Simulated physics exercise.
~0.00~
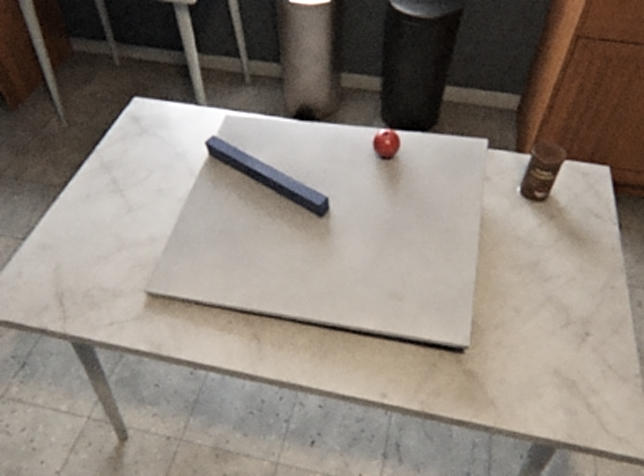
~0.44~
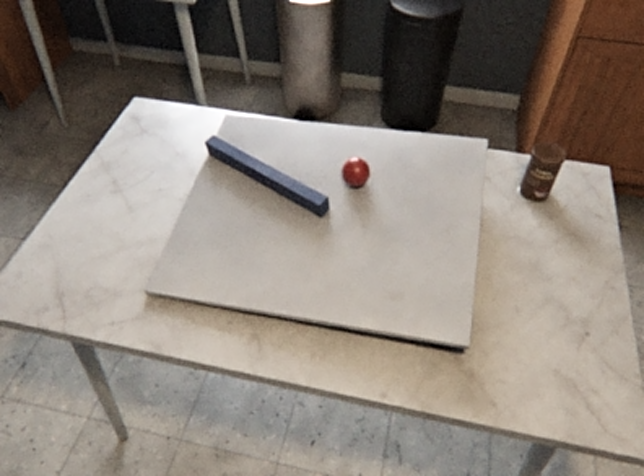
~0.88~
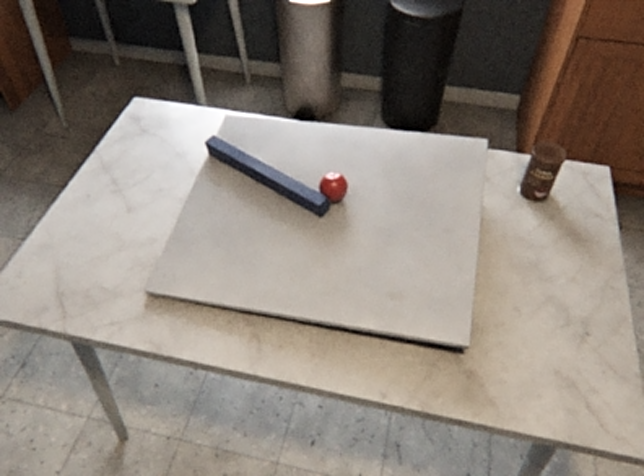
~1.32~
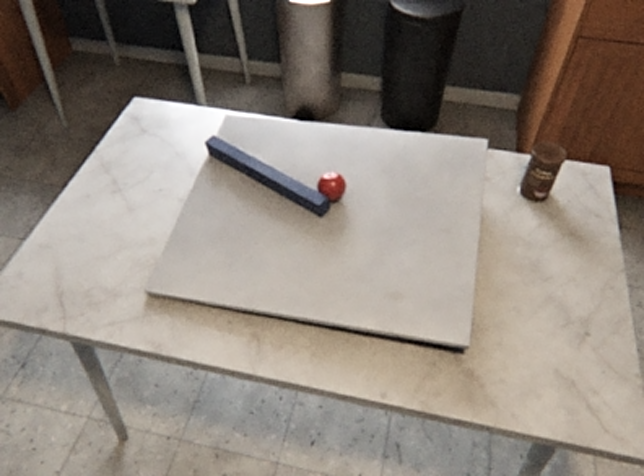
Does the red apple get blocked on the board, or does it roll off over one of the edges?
It is blocked. The red apple comes to rest against the blue bar, near its lower end, and stays on the board.
